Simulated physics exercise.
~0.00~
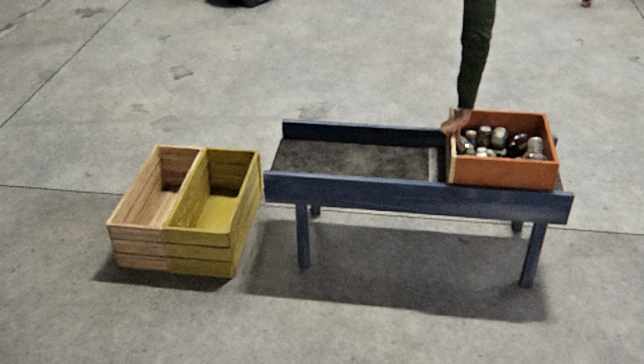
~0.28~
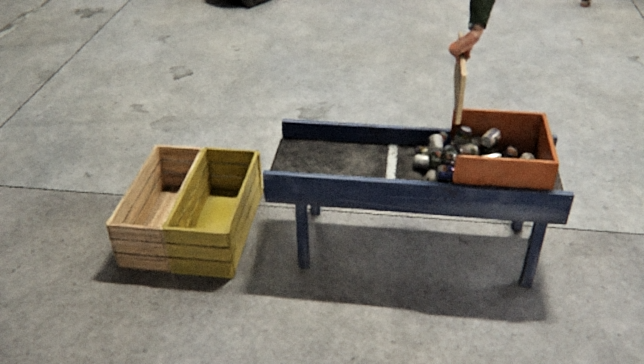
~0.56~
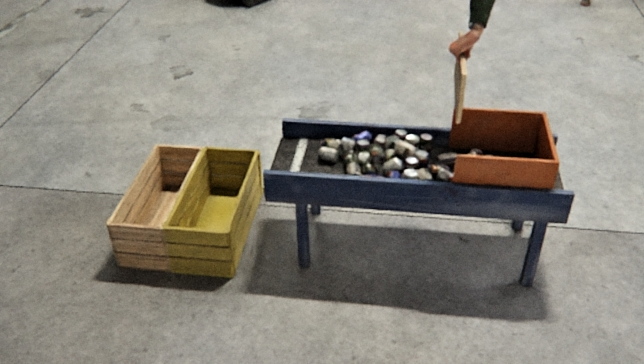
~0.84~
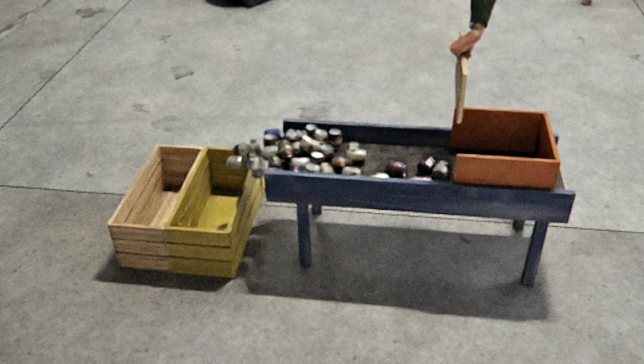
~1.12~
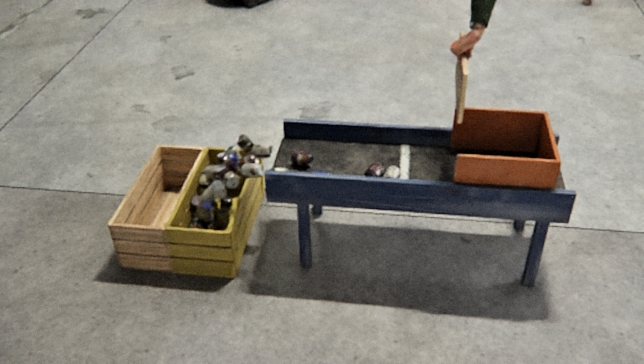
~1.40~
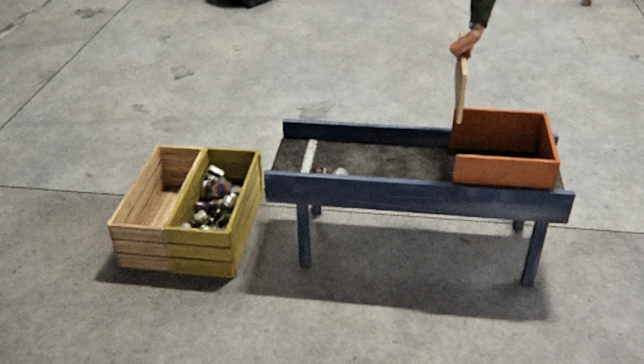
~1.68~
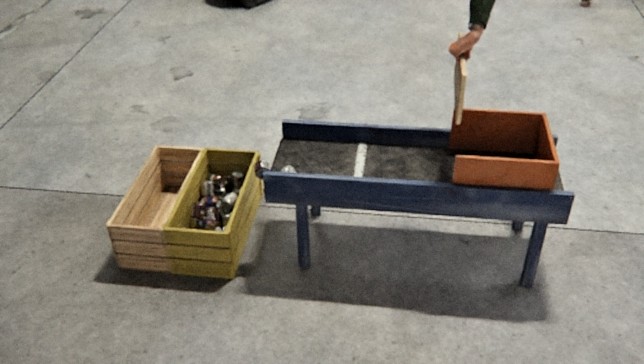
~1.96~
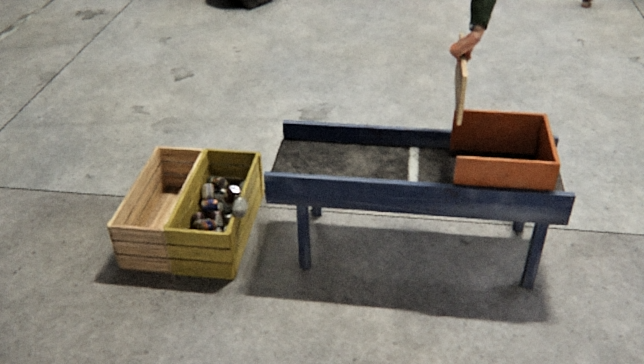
On a bare grey concrete floor, seen from above at a slight angle, a low blue-sided table with a dark belt stands in the centre. An orange box full of small cans sits at its right end, with a yellow tub and a pale wooden box at floor level to the left. A hand lifts a board from the orange box, and the cans spread leftward along the moving belt. They tumble off the end in a cluster into the yellow tub, followed by a few stragglers. Finally the belt is clear, cans lie in the yellow tub, and the wooden box remains empty.
